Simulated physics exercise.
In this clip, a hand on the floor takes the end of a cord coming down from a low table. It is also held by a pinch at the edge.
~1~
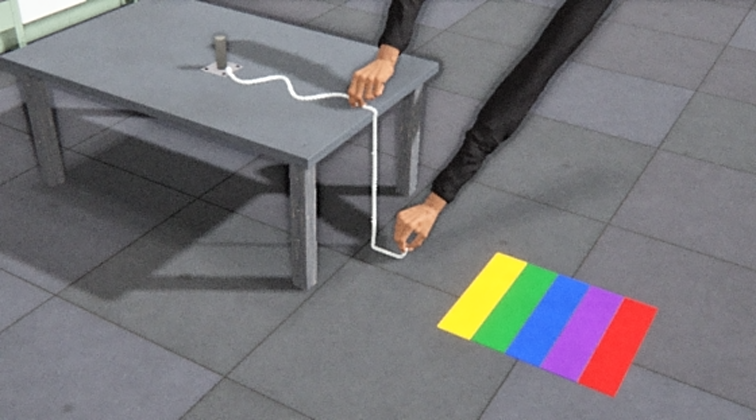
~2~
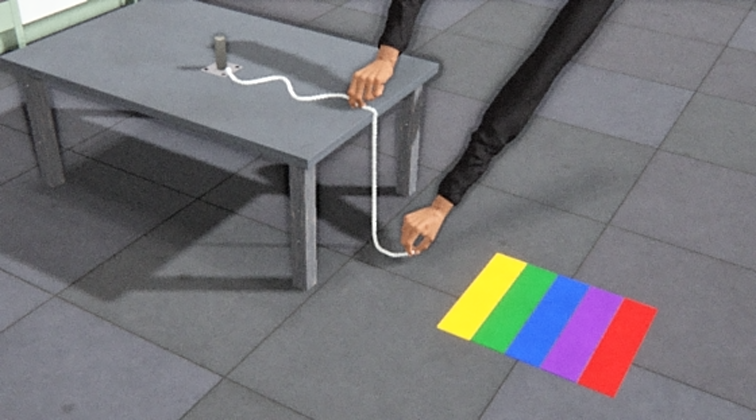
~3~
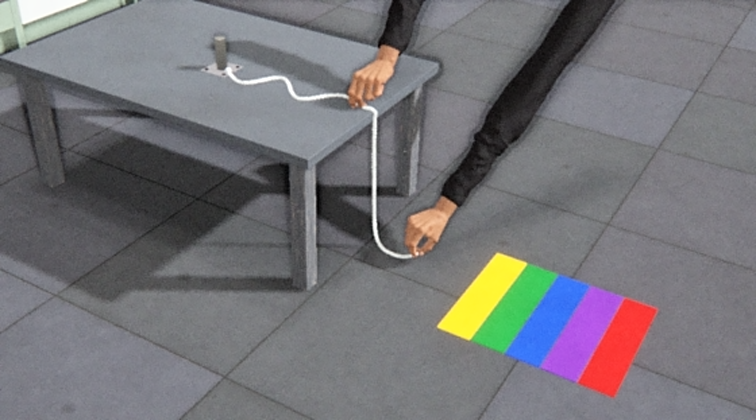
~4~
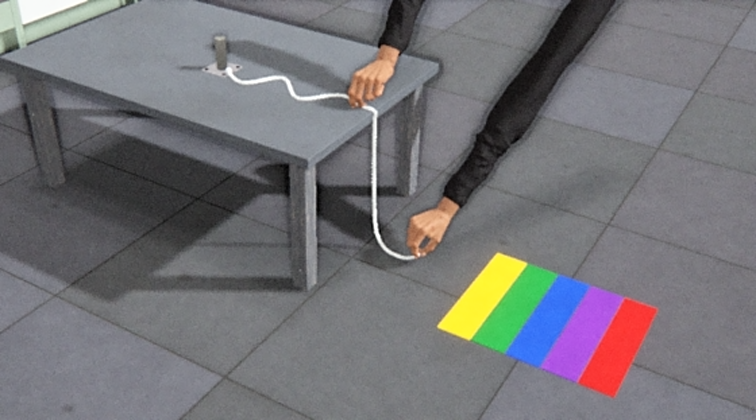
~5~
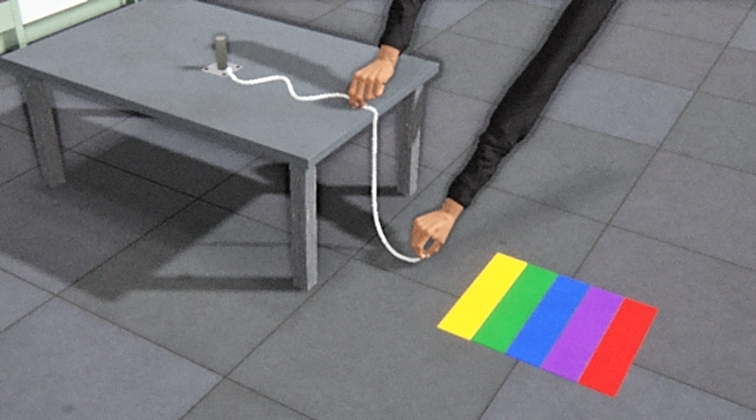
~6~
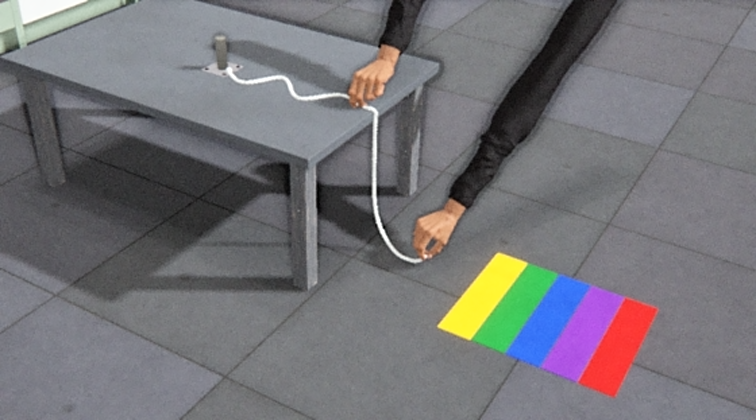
Hand near the floor drawing the end of a white cord slightly right, while another hand pinches it at the table edge.
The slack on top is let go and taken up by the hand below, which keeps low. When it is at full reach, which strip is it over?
It is over the blue strip.
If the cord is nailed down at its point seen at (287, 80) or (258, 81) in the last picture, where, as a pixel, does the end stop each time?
Per try (px, approx.): (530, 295), (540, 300).
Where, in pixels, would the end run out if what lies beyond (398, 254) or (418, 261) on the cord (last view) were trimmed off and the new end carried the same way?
It would be at (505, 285) in the first case and at (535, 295) in the second.
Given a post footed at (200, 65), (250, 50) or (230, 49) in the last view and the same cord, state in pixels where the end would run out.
(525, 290), (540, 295) and (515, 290), roughly.
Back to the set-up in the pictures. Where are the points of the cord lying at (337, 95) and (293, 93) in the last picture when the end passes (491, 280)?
Result - first point (368, 109), second point (324, 96).
Soon after, end near (491, 280); over yellow.
After that, end near (530, 294); over green.
At the stop, end near (554, 303); over blue. It halts on the blue strip.
